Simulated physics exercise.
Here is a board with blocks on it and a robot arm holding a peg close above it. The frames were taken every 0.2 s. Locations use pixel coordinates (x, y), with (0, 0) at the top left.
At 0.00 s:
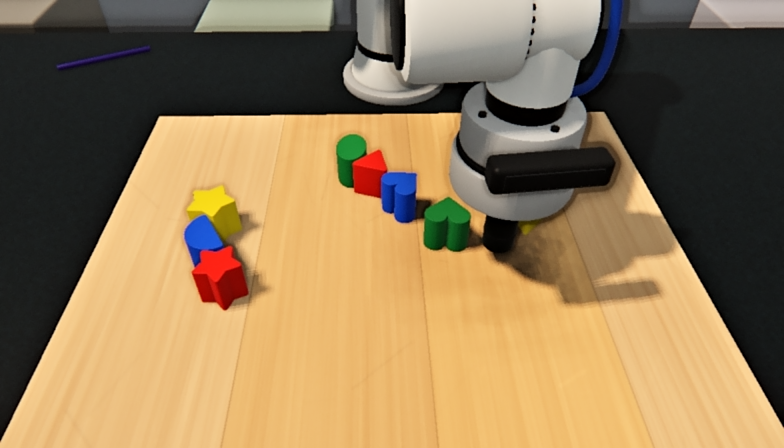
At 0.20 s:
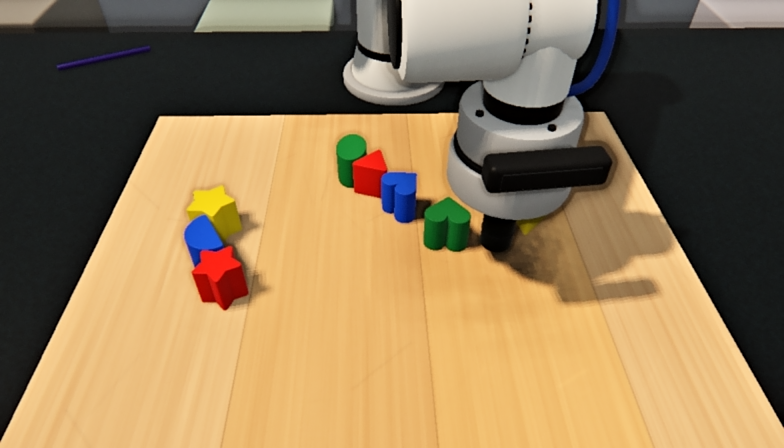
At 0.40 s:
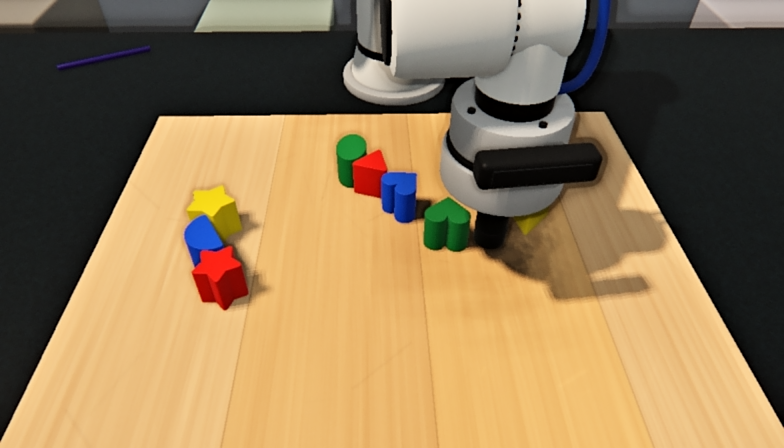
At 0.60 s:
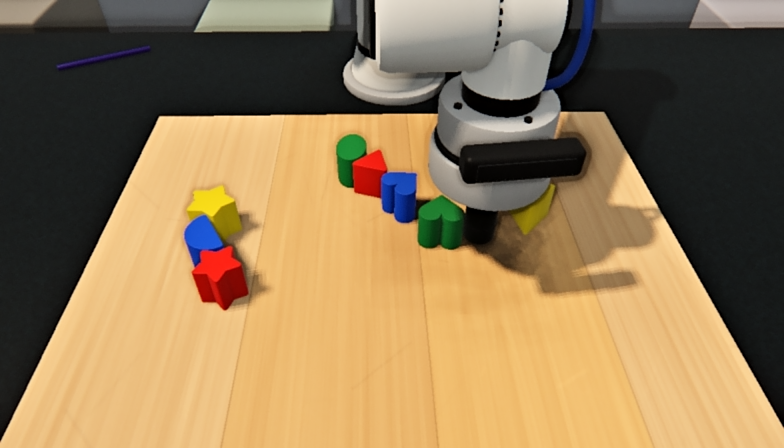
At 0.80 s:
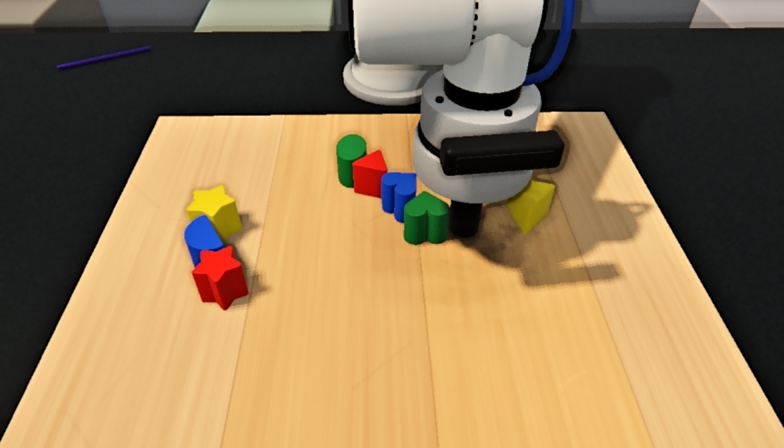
To begin with, a robot arm holds a dark peg just right of a green heart-shaped block on a wooden board with other colourful blocks. The arm edges left, then pushes the green heart left and slightly away, up close to the blue heart-shaped block, while a yellow block comes into view behind.
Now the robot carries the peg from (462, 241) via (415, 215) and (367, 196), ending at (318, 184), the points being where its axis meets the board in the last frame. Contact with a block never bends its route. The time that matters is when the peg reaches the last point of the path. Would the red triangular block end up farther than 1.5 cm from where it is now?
The answer is yes.
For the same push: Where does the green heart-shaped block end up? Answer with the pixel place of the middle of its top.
Located at (385, 201).
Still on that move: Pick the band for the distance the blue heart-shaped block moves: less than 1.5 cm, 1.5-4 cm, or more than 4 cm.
Travel: Beyond 4 cm.
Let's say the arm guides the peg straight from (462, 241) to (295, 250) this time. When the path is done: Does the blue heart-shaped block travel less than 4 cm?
Yes
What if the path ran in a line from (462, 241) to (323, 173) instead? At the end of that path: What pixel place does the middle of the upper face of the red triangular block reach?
At the end it should sit near (369, 145).
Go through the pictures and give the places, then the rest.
The first frame shows tip of the peg at (497, 243), middles of tops, green elliptical block at (351, 146), red triangular block at (373, 161), blue heart-shaped block at (402, 181), green heart-shaped block at (448, 211).
The second frame shows peg at (495, 242), nothing pushed.
The third frame shows peg at (489, 240), nothing pushed.
The fourth frame shows peg at (478, 235), green heart-shaped block at (442, 209).
The fifth frame shows peg at (463, 228), green elliptical block at (351, 146), red triangular block at (373, 161), blue heart-shaped block at (402, 181), green heart-shaped block at (427, 205).
On the path given first. One third of the way, peg at (415, 202); red triangular block at (372, 158), turned 15° anticlockwise; blue heart-shaped block at (382, 178), turned 65° clockwise; green heart-shaped block at (388, 201), turned 85° anticlockwise.
Two thirds of the way, peg at (367, 183); green elliptical block at (347, 143); red triangular block at (371, 152), turned 15° anticlockwise; blue heart-shaped block at (339, 175), turned 55° clockwise; green heart-shaped block at (385, 201), turned 100° anticlockwise.
At the end, peg at (317, 172); green elliptical block at (344, 139); red triangular block at (369, 150); blue heart-shaped block at (320, 176), turned 20° clockwise; green heart-shaped block at (385, 201), turned 100° anticlockwise.
